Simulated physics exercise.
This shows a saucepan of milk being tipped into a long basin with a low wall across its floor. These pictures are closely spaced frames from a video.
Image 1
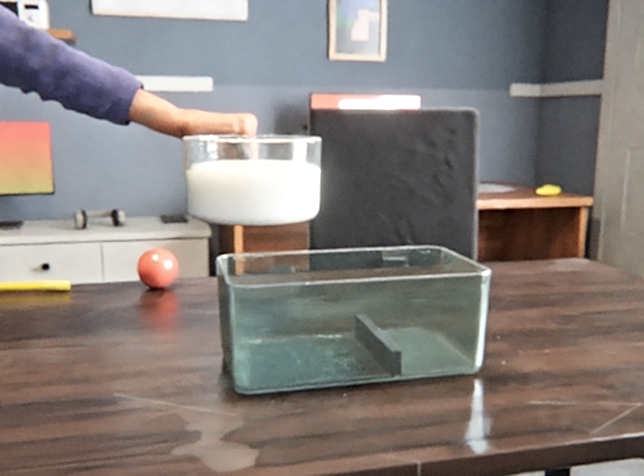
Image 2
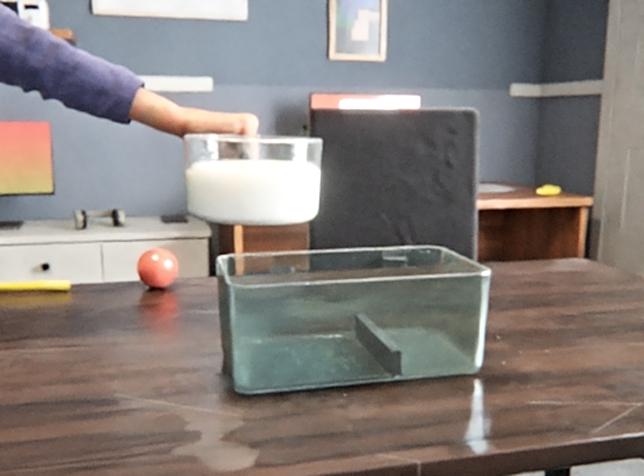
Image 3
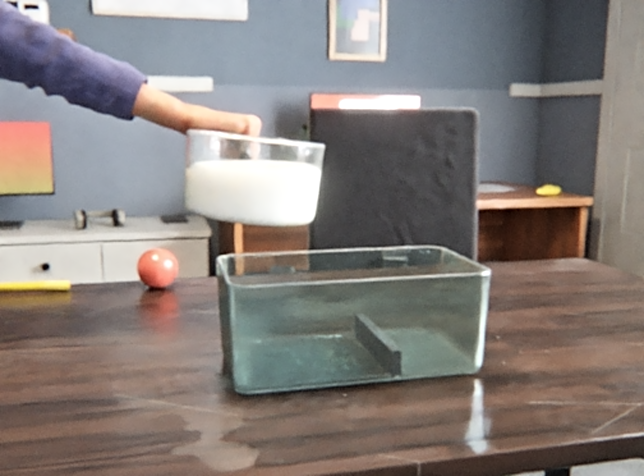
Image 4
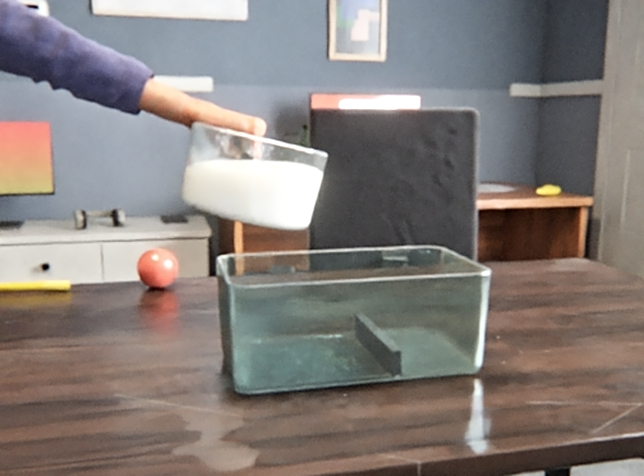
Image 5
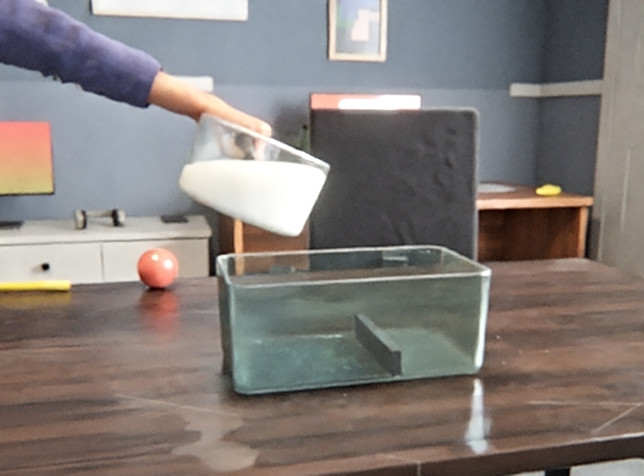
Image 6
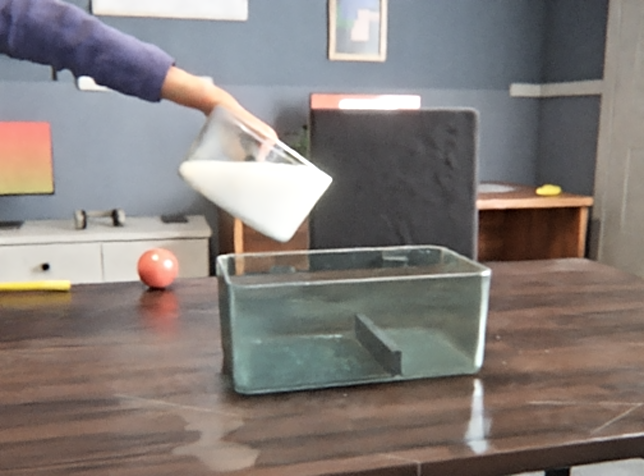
A hand in a purple sleeve held a clear pan of milk above a long glass basin with a low wall inside, then steadily tilted it to the right until the milk reached its rim.
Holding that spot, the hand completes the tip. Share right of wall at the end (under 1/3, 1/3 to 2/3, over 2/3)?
Under 1/3.
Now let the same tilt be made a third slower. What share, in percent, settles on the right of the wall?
I'd estimate about 30 percent ends up there.
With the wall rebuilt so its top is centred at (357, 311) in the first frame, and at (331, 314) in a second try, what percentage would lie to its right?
Respectively 30 and 65 per cent, approximately.
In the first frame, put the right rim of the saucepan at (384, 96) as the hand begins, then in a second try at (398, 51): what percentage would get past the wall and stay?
Roughly 55 per cent, then roughly 50 per cent.
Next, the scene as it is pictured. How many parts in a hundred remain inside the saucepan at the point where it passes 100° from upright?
My estimate is close to 30 percent remaining.
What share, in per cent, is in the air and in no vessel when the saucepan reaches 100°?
That comes to near 25 percent.
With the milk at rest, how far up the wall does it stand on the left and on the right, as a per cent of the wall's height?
80 per cent left, 40 per cent right.
A moment on, the saucepan is tipped right over and 30 per cent is still to pour, 36 is left of the wall and 7 right of it.
Next, the saucepan is tipped right over and 3 per cent is still to pour, 73 is left of the wall and 17 right of it.
Then the saucepan is tipped right over and 0 per cent is still to pour, 75 is left of the wall and 21 right of it.
Later the saucepan is tipped right over and 0 per cent is still to pour, 74 is left of the wall and 23 right of it.
At rest 74 per cent lies left of the wall, 23 right of it and 3 outside.
